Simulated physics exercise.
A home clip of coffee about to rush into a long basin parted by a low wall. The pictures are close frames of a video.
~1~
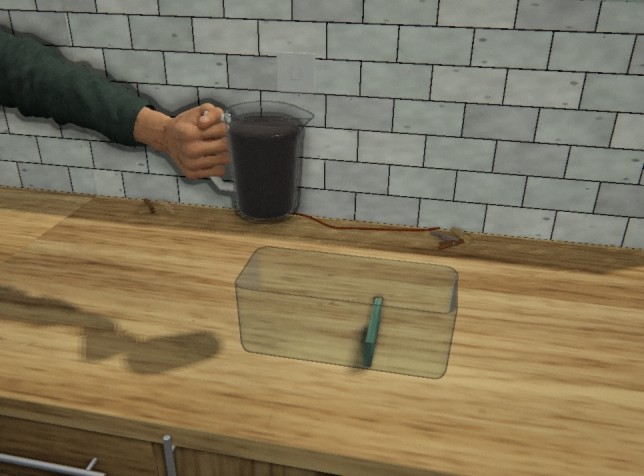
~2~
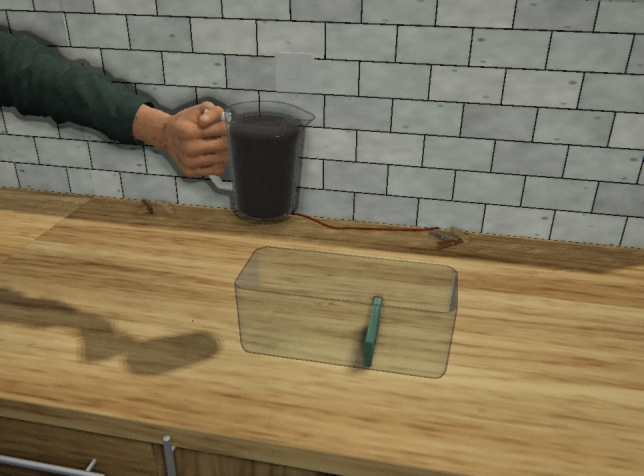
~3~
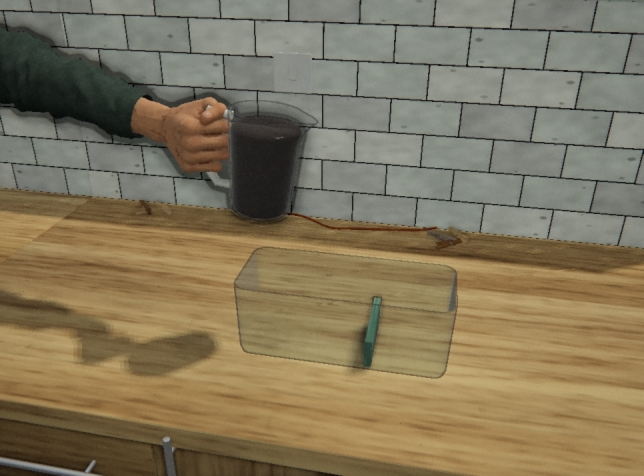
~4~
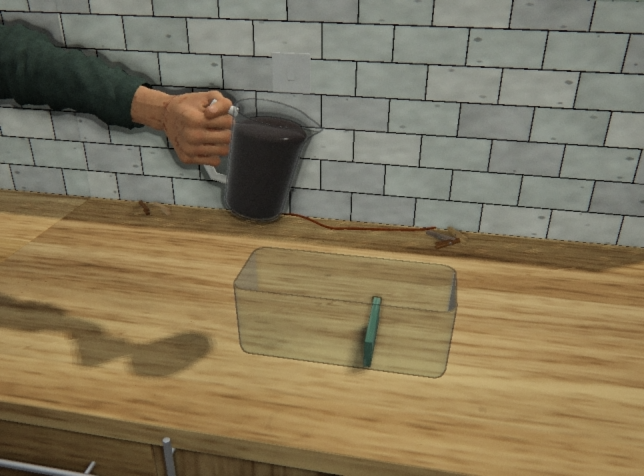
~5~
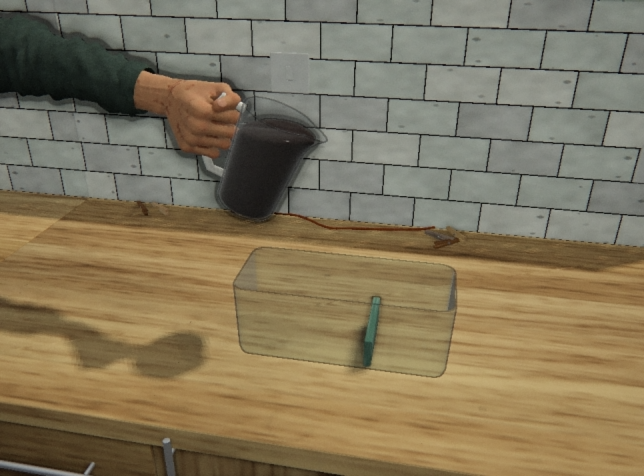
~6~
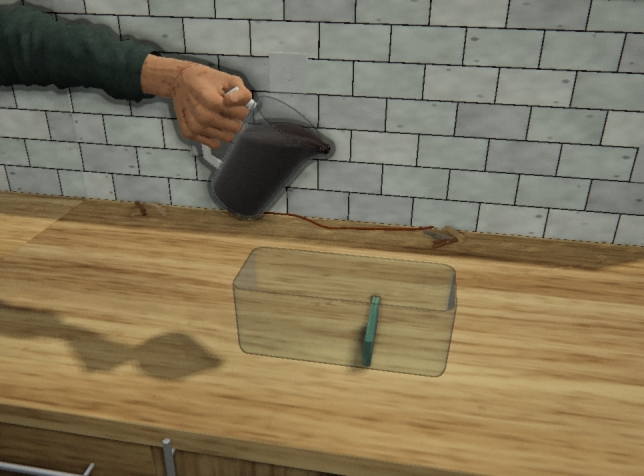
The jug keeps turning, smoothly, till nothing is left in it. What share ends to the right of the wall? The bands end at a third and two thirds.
In the end under a third is right of the wall.
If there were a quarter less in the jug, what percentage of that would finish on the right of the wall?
About 0 per cent.
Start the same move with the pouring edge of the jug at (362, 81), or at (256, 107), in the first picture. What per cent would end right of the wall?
First some 75, then 15 per cent.
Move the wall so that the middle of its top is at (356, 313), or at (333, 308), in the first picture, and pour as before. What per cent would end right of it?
In turn 45 and 90 in a hundred.
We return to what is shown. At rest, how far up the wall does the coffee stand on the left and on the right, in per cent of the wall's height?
Near 50 on the left, 20 on the right.
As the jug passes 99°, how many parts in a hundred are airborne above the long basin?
Some 25 per cent.
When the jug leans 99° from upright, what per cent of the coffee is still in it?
Close to 60 per cent.
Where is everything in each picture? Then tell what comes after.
The first picture shows tilt 0°; pouring edge (314, 116); surface from (232, 123) to (301, 129); the long basin's rim runs from (246, 266) to (457, 291); the wall's top is at (374, 320).
The second picture shows tilt 2°; pouring edge (315, 117); surface from (232, 123) to (301, 129).
The third picture shows tilt 6°; pouring edge (318, 122); surface from (234, 122) to (302, 131).
The fourth picture shows tilt 13°; pouring edge (323, 129); surface from (237, 125) to (308, 133).
The fifth picture shows tilt 23°; pouring edge (328, 140); surface from (236, 139) to (317, 137).
The sixth picture shows tilt 34°; pouring edge (331, 154); surface from (231, 151) to (328, 144).
A moment on, the jug is tipped on its side and 59 per cent is still to pour, 5 is left of the wall and 11 right of it.
Next, the jug is tipped right over and 10 per cent is still to pour, 57 is left of the wall and 15 right of it.
Then the jug is tipped right over and 0 per cent is still to pour, 73 is left of the wall and 16 right of it.
Later the jug is tipped right over and 0 per cent is still to pour, 75 is left of the wall and 17 right of it.
In the end 75 per cent lies left of the wall, 17 right of it and 9 outside.
